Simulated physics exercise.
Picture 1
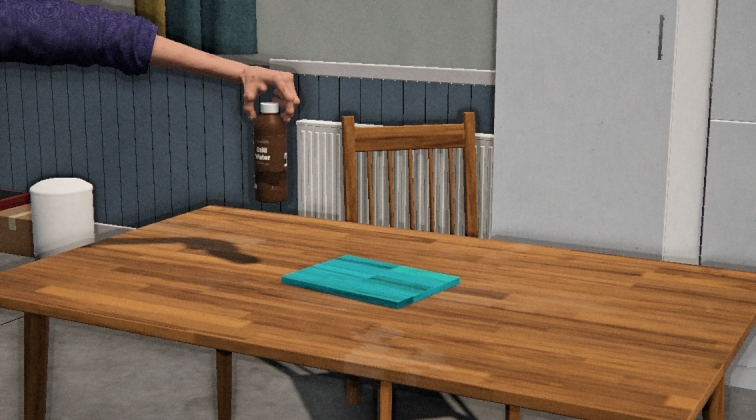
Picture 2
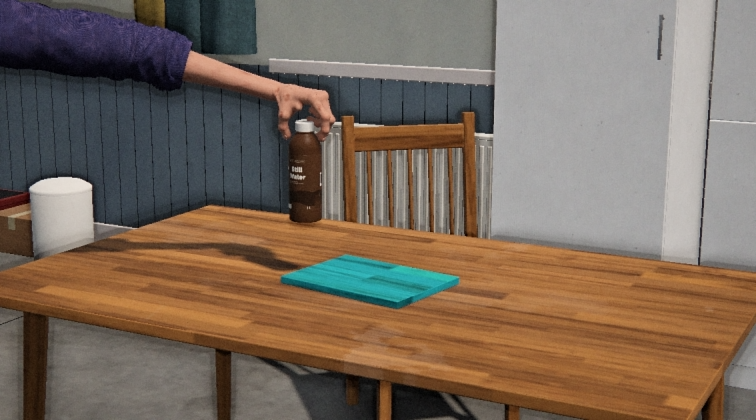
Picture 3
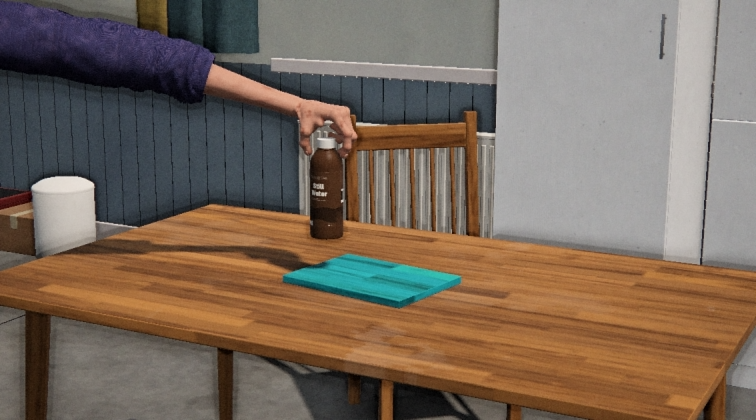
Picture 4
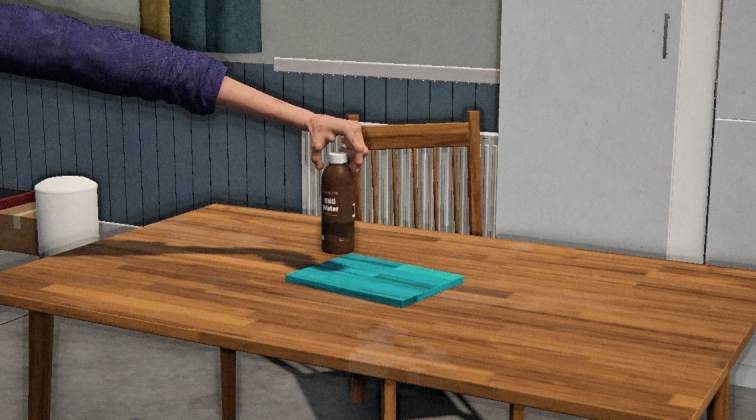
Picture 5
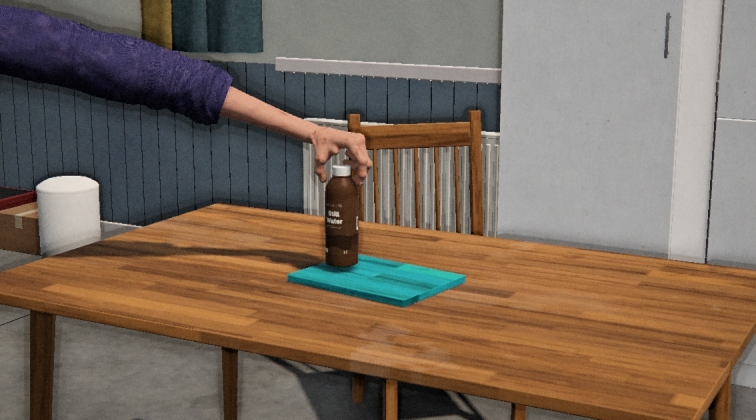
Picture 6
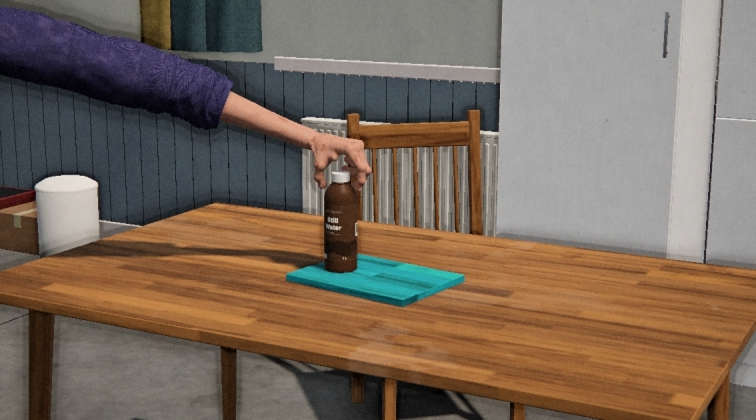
The clip opens on a wooden table with a turquoise board lying on it, while a purple-sleeved arm reaching in from the left holds a brown bottle by its white cap in the air. The hand carries the bottle right and downward toward the board, then sets it on the board's left part and keeps hold of the top.
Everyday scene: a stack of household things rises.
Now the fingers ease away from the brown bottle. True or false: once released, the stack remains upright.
True.
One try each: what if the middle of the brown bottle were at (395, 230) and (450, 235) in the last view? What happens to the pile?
First try: The pile stands firm; second try: It topples.
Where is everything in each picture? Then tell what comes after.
In the first picture, on its way; brown bottle (270, 152); turquoise board (371, 280).
In the second picture, on its way; brown bottle (305, 171); turquoise board (370, 280).
In the third picture, on its way; brown bottle (327, 188); turquoise board (372, 279).
In the fourth picture, on its way; brown bottle (338, 202); turquoise board (375, 279).
In the fifth picture, on its way; brown bottle (342, 215); turquoise board (376, 278).
In the sixth picture, set down, still held; brown bottle (341, 221); turquoise board (375, 278).
Then, 0.20 s later than the last frame, all is still.
Then, 0.60 s later than the last frame, brown bottle resting near (341, 221).
When it is over, both as before. End places, in pixels of the last picture, brown bottle near (341, 221). The pile keeps its balance.
